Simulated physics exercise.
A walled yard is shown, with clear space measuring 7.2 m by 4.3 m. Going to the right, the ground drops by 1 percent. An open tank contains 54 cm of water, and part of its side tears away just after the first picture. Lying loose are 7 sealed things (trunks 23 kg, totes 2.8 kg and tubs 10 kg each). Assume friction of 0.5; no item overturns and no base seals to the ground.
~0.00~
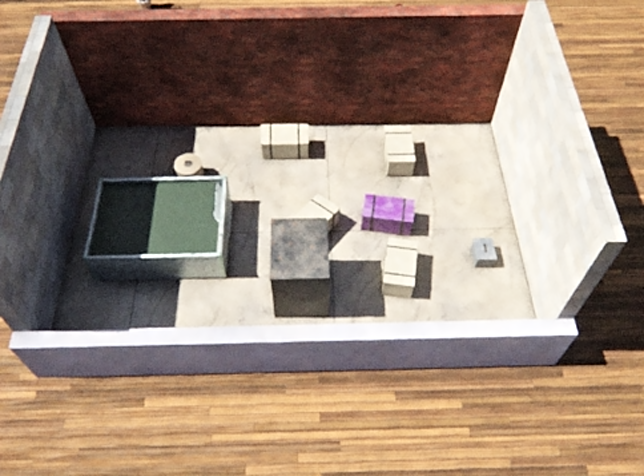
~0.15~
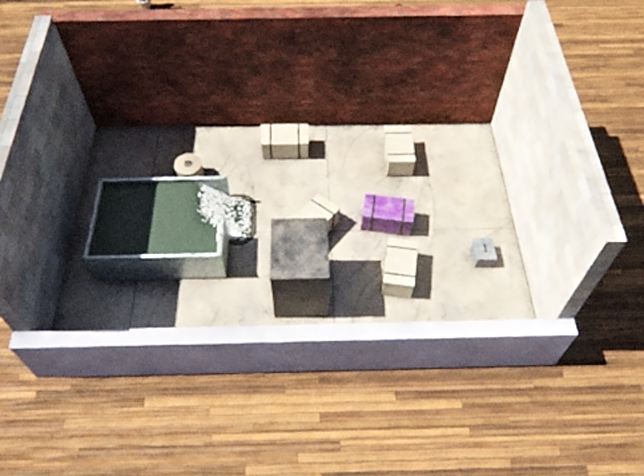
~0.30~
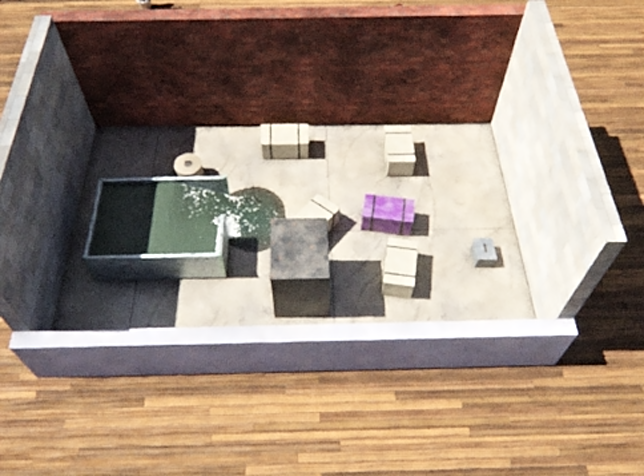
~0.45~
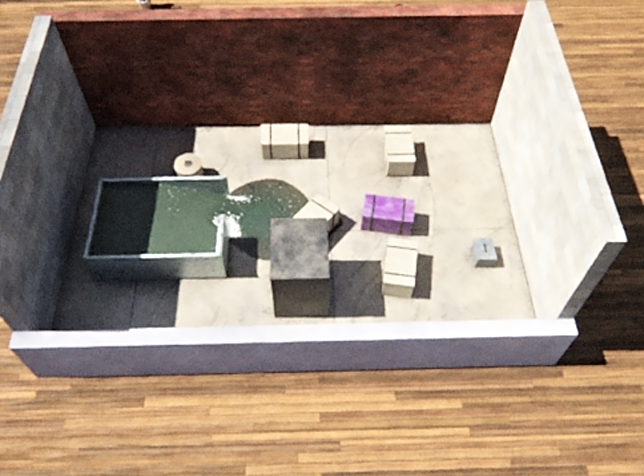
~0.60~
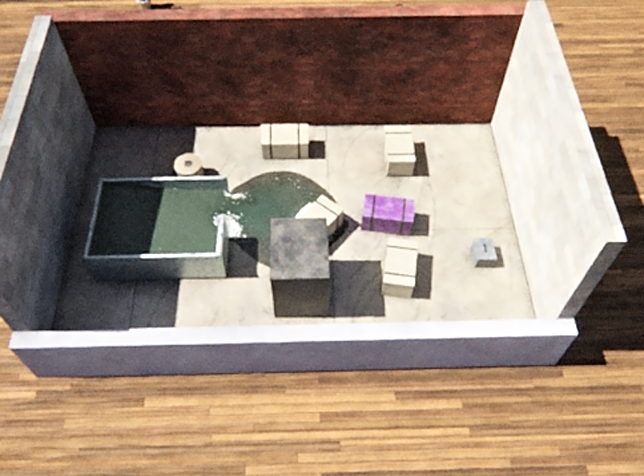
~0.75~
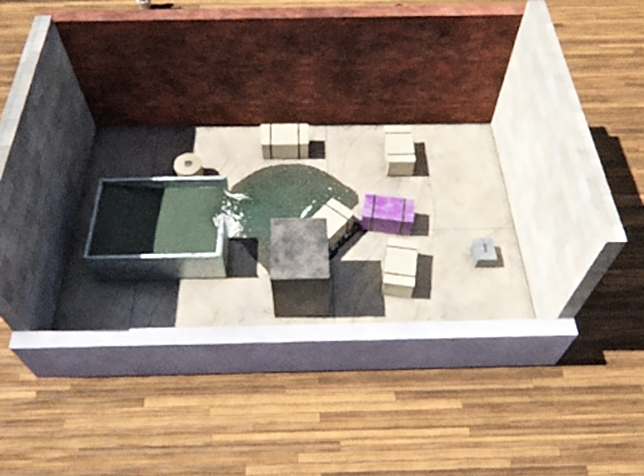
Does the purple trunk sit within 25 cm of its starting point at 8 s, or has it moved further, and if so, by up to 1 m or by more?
It is swept a long way.
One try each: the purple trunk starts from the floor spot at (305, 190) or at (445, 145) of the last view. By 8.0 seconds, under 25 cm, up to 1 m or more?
Well, the first time it covers a big distance, and the second time it covers a big distance.
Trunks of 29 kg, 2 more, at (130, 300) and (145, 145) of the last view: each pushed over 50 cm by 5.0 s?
Respectively: Inside the limit and inside the limit.
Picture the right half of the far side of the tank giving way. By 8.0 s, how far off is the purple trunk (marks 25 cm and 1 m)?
So, for the purple trunk: It holds steady.
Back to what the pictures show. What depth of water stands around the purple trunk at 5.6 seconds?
About 11 cm.
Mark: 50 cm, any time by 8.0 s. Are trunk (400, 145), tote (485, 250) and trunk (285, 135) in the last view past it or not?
The first topped the threshold, the second topped the threshold, and the third never reached the threshold.
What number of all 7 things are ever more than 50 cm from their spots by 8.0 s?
Result: 5.
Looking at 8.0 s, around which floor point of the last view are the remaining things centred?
Around (360, 237).
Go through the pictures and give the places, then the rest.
The first frame shows the purple trunk at (388, 208) rests on the ground; 2.7 m2 under water; 0 of 7 have shifted.
The second frame shows the purple trunk at (388, 208) rests on the ground; 3.1 m2 under water; 0 of 7 have shifted.
The third frame shows the purple trunk at (388, 208) rests on the ground; 3.7 m2 under water; 0 of 7 have shifted.
The fourth frame shows the purple trunk at (388, 208) rests on the ground; 4.3 m2 under water; 0 of 7 have shifted.
The fifth frame shows the purple trunk at (388, 208), on the bottom; 4.9 m2 under water; 1 of 7 have shifted.
The sixth frame shows the purple trunk at (388, 208), on the bottom; 5.6 m2 under water; 1 of 7 have shifted.
After 1.6 s the purple trunk is near (410, 208), 0.3 m from its start, aground; 0 afloat.
After 3.6 s the purple trunk is near (499, 179), 1.9 m from its start, afloat; 3 afloat.
After 5.6 s the purple trunk is near (483, 198), 1.5 m from its start, afloat; 4 afloat.
After 8.0 s the purple trunk is near (473, 228), 1.3 m from its start, afloat; 5 afloat.
